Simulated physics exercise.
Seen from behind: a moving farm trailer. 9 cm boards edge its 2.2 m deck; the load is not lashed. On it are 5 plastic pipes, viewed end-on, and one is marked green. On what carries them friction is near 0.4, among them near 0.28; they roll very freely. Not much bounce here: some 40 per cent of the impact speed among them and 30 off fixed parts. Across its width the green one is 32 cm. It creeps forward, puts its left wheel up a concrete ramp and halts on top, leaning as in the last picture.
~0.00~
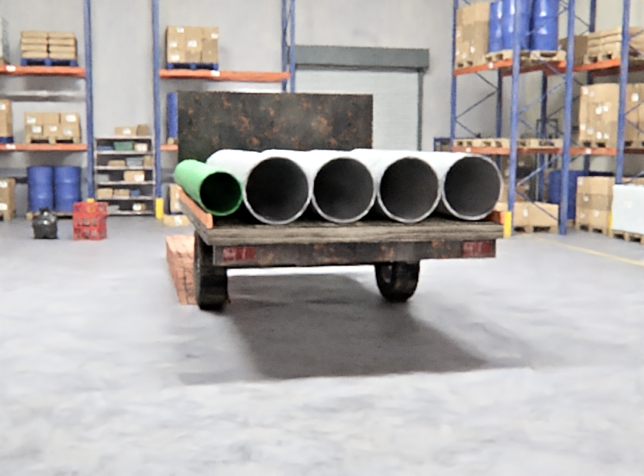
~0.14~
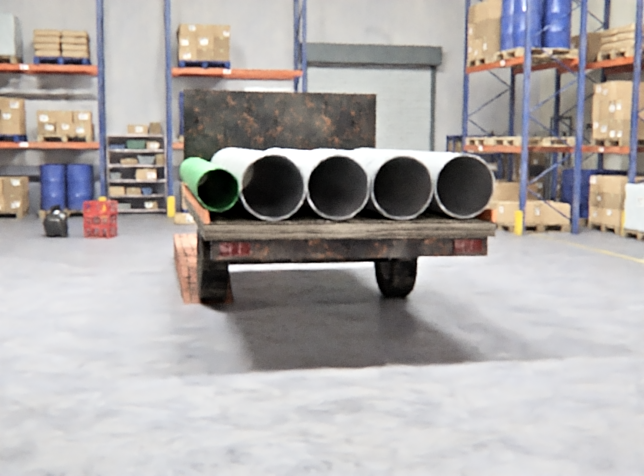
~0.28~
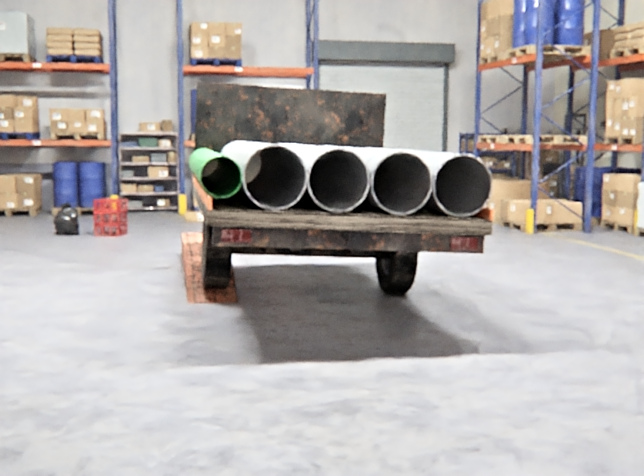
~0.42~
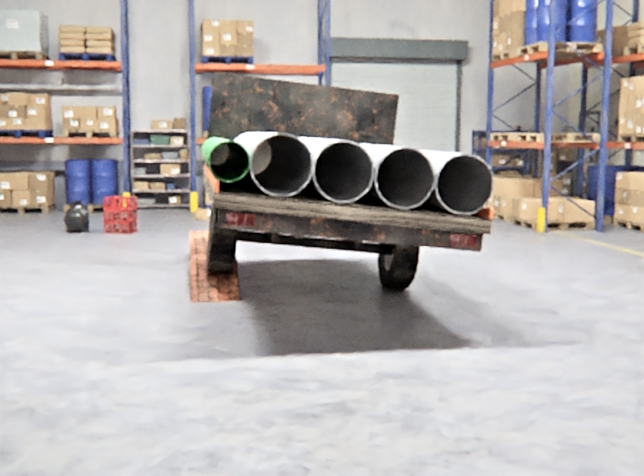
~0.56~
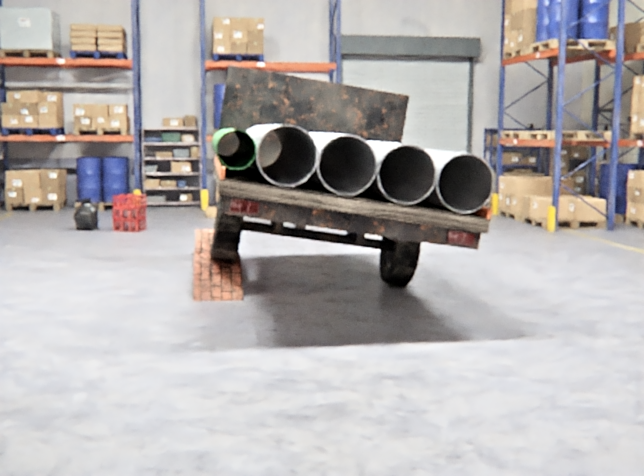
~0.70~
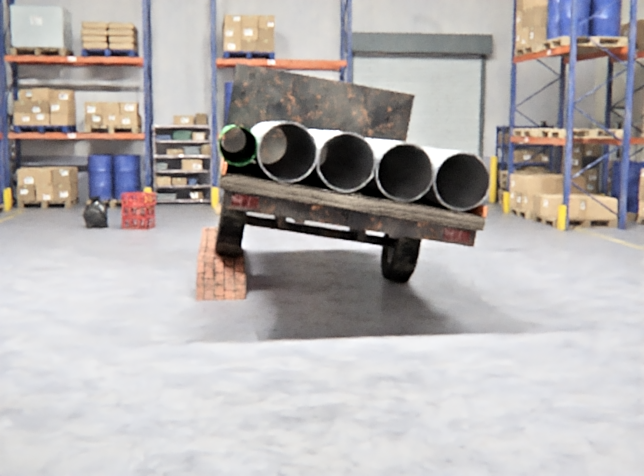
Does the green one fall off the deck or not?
It stays put - the green pipe, that is.
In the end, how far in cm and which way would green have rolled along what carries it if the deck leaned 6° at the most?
Roughly 0 cm, towards the left.
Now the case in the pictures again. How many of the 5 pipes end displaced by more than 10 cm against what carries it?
0.
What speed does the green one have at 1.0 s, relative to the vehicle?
About 0.0 m/s.
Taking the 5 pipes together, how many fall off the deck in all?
Total: 0.
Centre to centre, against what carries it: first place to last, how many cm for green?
The green one comes to about 0.
Then, 1.0 s in, green is on the deck, 10 cm from the left edge; 0 of 5 are off.
In the end (1.4 s), green is on the deck, 10 cm from the left edge; 0 of 5 are off.
